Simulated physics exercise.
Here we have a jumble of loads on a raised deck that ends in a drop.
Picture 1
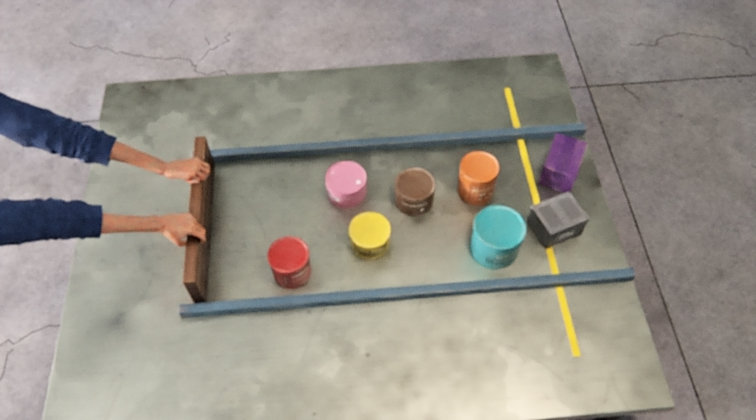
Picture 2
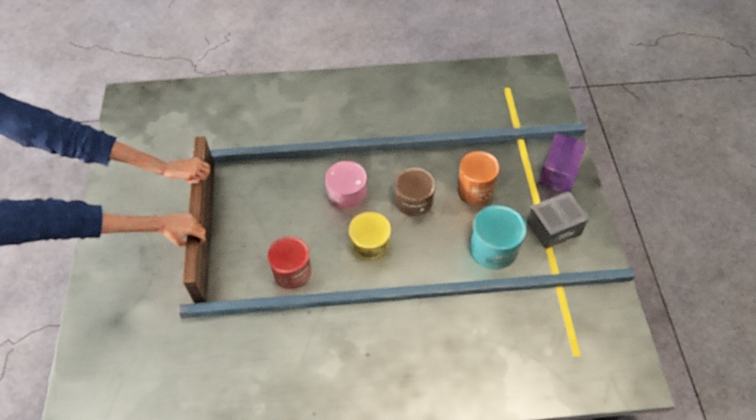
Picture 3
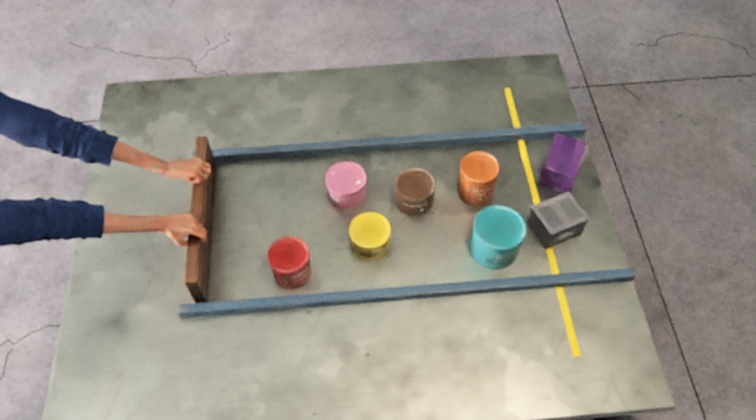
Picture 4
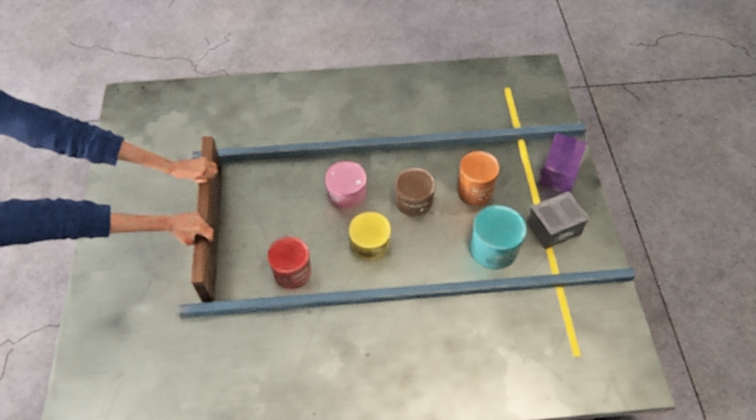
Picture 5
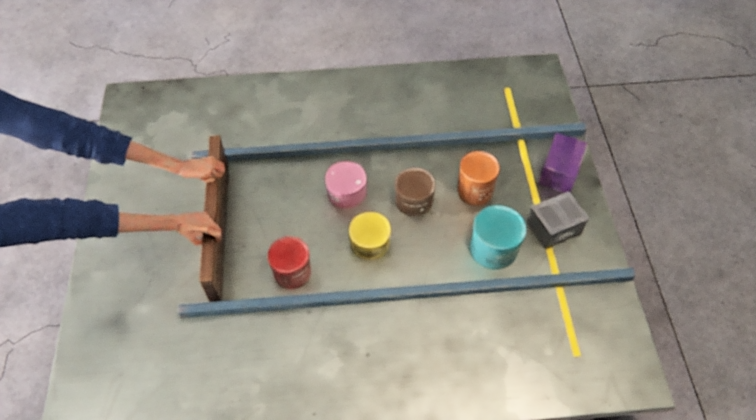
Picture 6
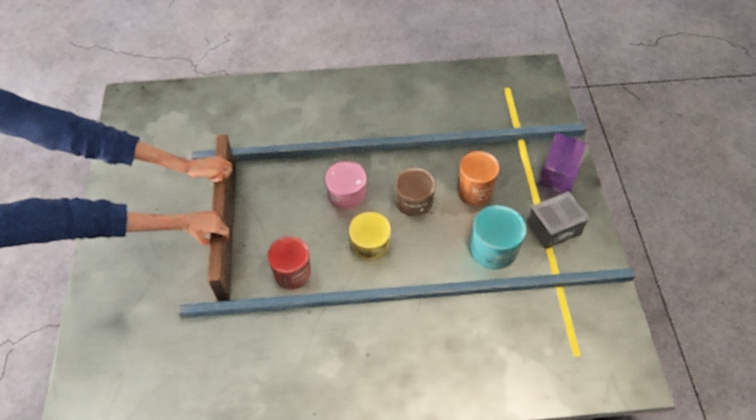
On a grey-green table, two hands slowly pushed a wooden plank a short way right between two blue rails, while the colourful tubs, a dark grey container and a purple object stayed still.
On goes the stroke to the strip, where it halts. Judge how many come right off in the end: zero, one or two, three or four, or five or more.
The ones that plunge will number one or two.
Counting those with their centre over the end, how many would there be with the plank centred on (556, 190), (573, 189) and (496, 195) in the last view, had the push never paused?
Counts per position: 4 / 5 / 0.
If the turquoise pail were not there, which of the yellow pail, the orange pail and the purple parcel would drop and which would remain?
The yellow pail stays on; the orange pail does not fall; the purple parcel falls.
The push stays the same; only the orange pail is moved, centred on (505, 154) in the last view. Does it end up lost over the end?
Put there, it simply holds its spot.
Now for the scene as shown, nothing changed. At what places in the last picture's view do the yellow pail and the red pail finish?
The yellow pail at (565, 220), the red pail at (575, 251).
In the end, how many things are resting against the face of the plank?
At rest, 3 are in contact.
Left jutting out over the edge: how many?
2, I think.
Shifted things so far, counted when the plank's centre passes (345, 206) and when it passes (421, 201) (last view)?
Respectively 3 and 5.
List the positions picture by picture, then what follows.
Purple parcel (563, 163); grey tote (557, 221); turquoise pail (497, 238); plank (200, 217); tape (538, 205), in the first picture.
Grey tote (557, 221); pink canister (346, 185), in the second picture.
Turquoise pail (497, 238); red pail (291, 263), in the third picture.
Purple parcel (563, 163); yellow pail (370, 236), in the fourth picture.
Grey tote (557, 221); plank (215, 216), in the fifth picture.
Purple parcel (563, 163); grey tote (557, 221); turquoise pail (497, 238); plank (223, 216); tape (538, 205), in the sixth picture.
Soon after, none off yet; purple parcel at rest near (563, 163); grey tote at rest near (557, 221); turquoise pail at rest near (497, 238).
By the end, the number that fall off is one or two; fallen, grey tote and purple parcel.
